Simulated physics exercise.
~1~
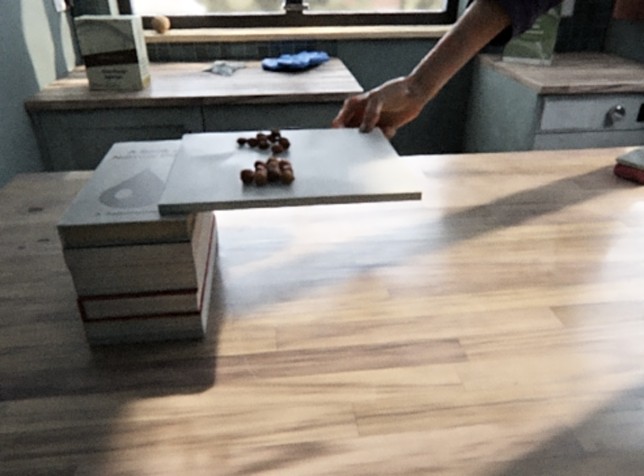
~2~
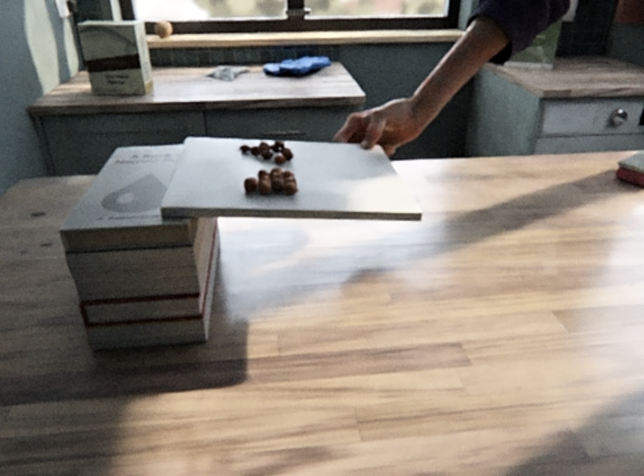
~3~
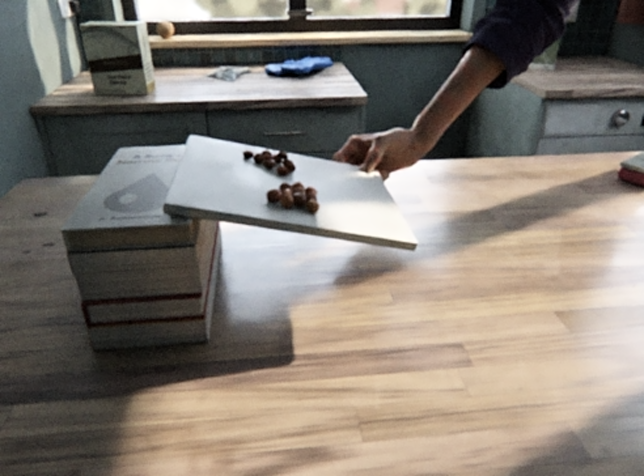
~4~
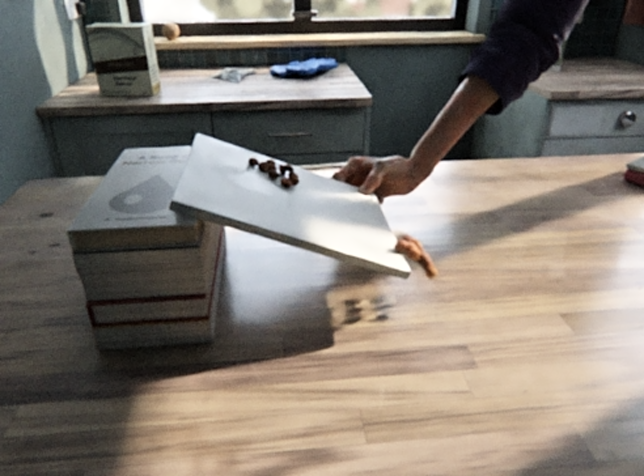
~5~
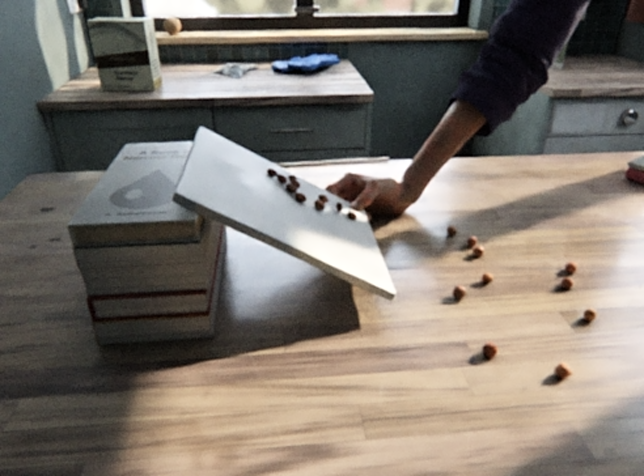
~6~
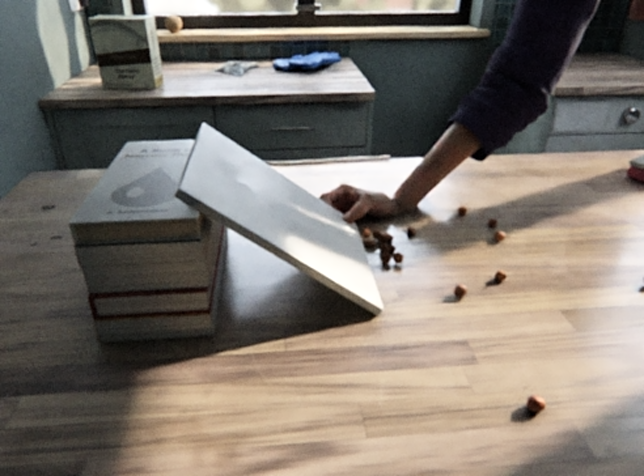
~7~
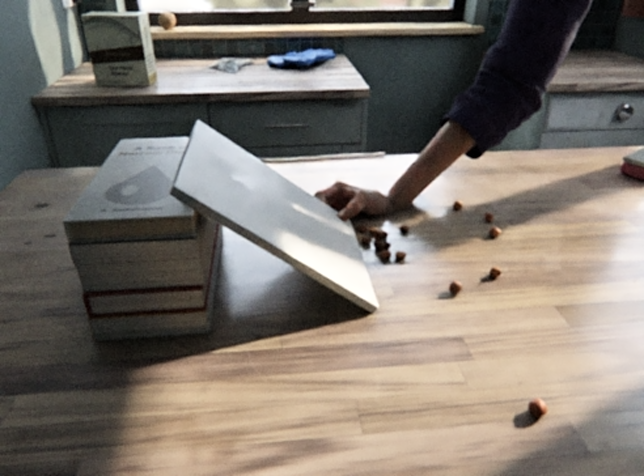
A hand lowers a tilting board, and the near nuts scatter farther than the far ones.
